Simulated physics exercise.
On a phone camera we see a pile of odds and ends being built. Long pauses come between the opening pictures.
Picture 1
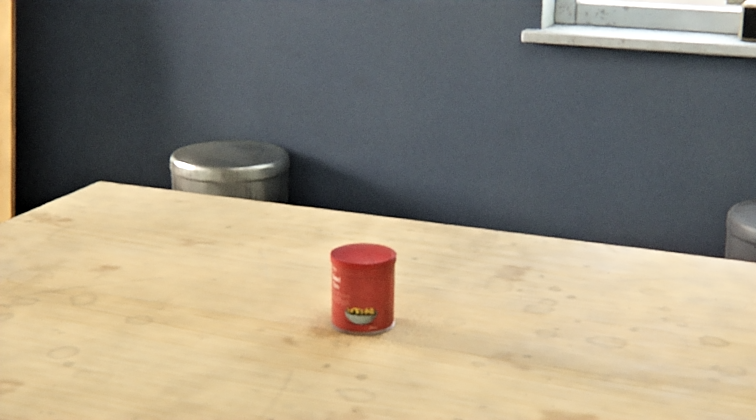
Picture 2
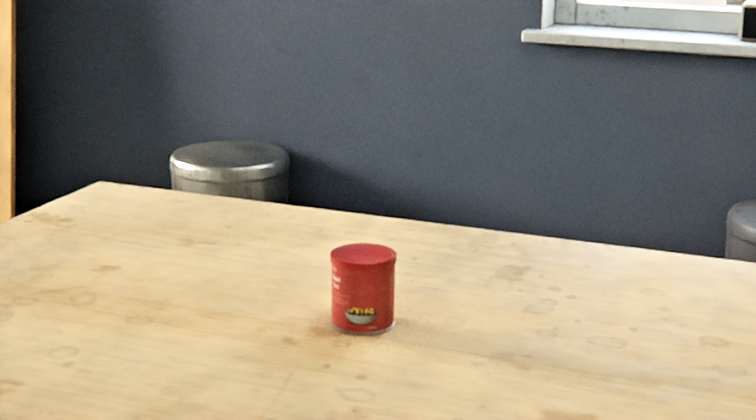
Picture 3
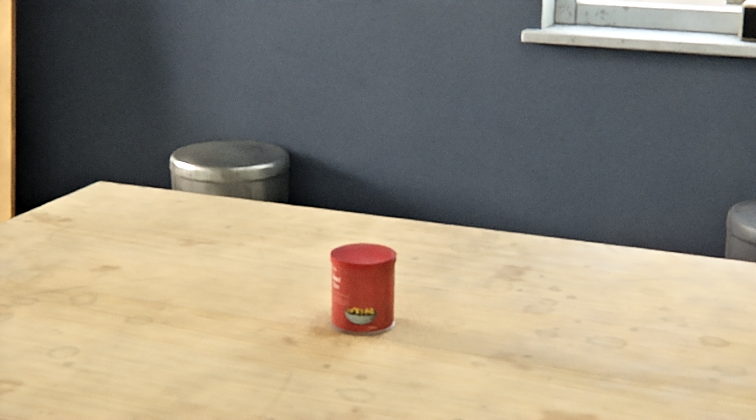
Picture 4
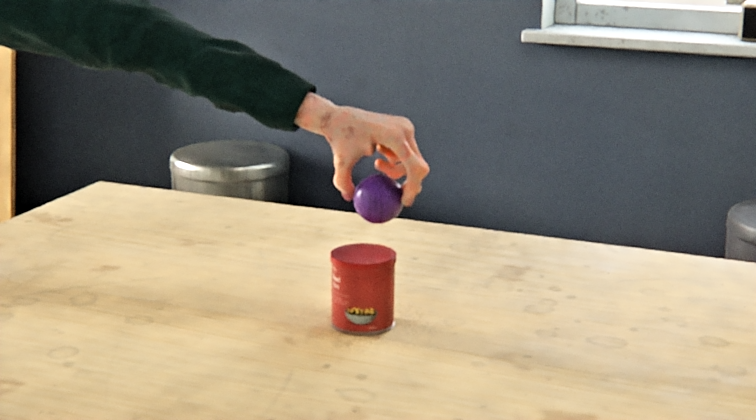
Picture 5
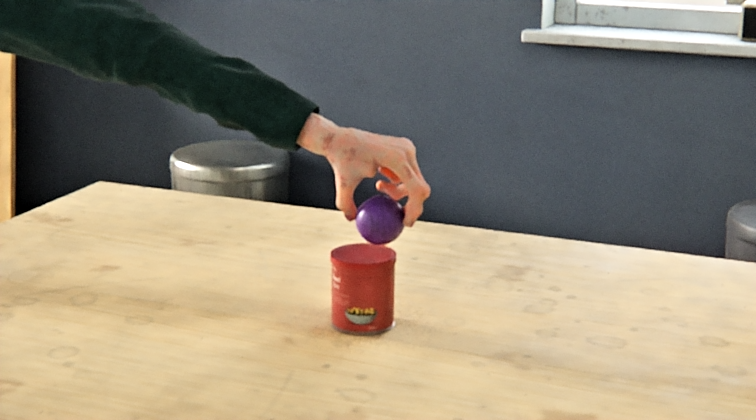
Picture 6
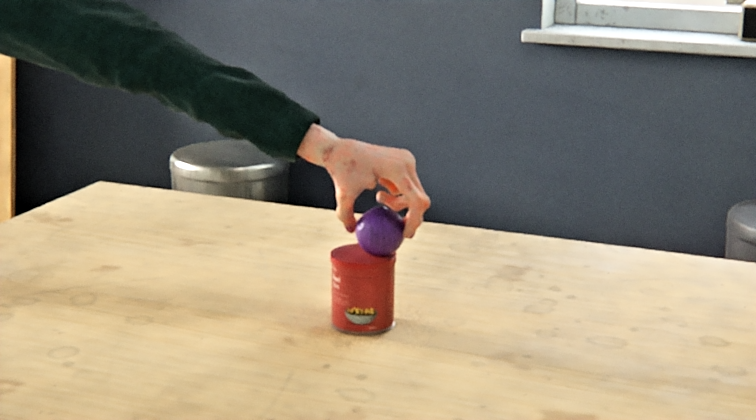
On a pale wooden table, a hand in a dark green sleeve lowering a round purple onion onto a red pot.
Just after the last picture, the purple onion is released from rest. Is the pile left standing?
The pile stands firm.
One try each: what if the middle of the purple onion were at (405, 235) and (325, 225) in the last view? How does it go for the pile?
So, in case one it falls over, and in case two it falls over.
Then, 0.20 s after the last picture, nothing has stirred.
Then, 0.40 s after the last picture, purple onion resting near (381, 232).
At rest, both in place. Seen from the same camera at the end, purple onion near (381, 232). The pile stays up.
